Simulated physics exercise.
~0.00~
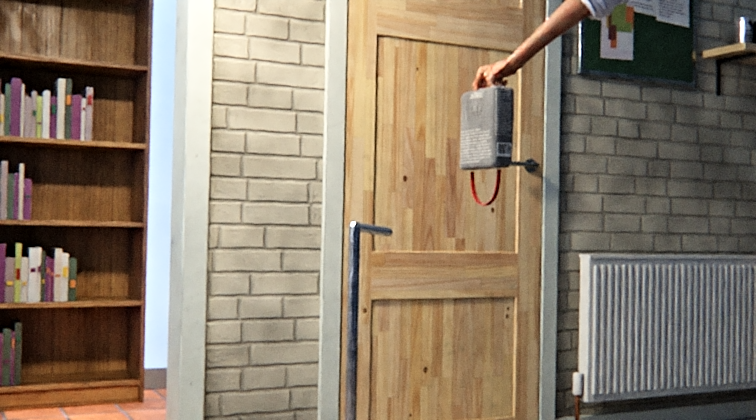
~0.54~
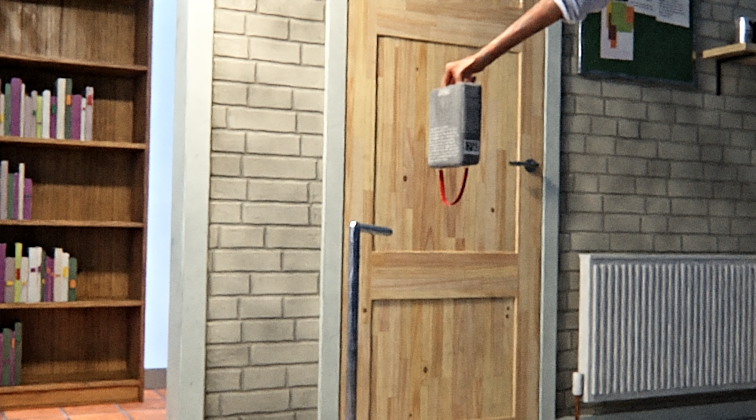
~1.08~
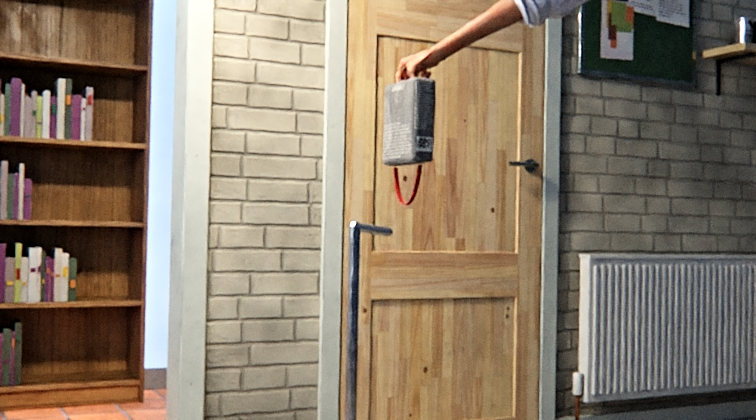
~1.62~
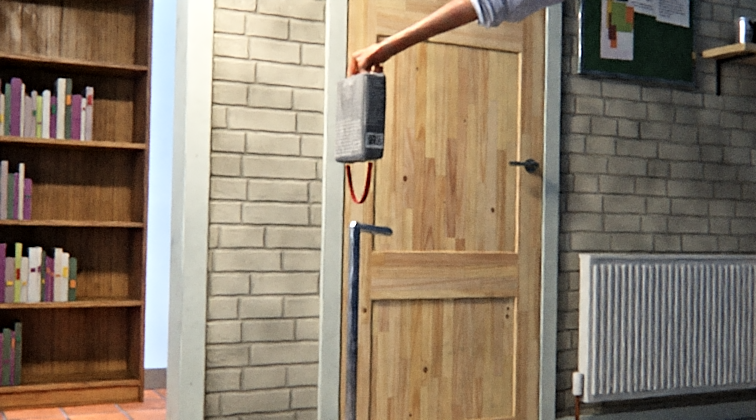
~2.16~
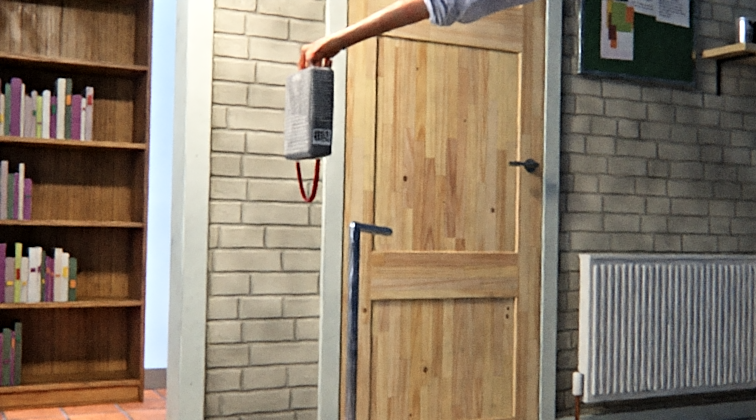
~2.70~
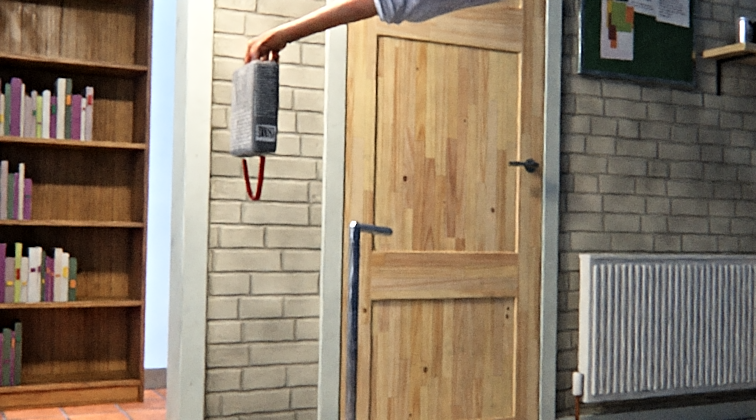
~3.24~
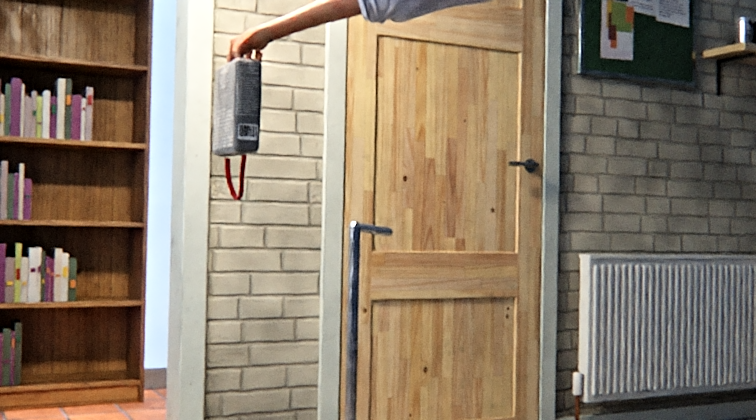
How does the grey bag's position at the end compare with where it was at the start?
At the start the grey bag is in front of the right part of the wooden door, near the handle. By the end it is well to the left and slightly higher, in front of the brick wall beyond the post.
The clip opens with a hand reaching in from the upper right, holding a grey bag upright in front of a wooden door, with a red loop hanging beneath it. The arm carries the bag steadily left across the door, toward a dark post with a short bar at its top. The bag and its dangling loop pass above the post without catching on it. The hand keeps moving left, past the door's edge and in front of the pale brick wall. It ends with the bag held there, still upright, clear of the post, its loop hanging free.
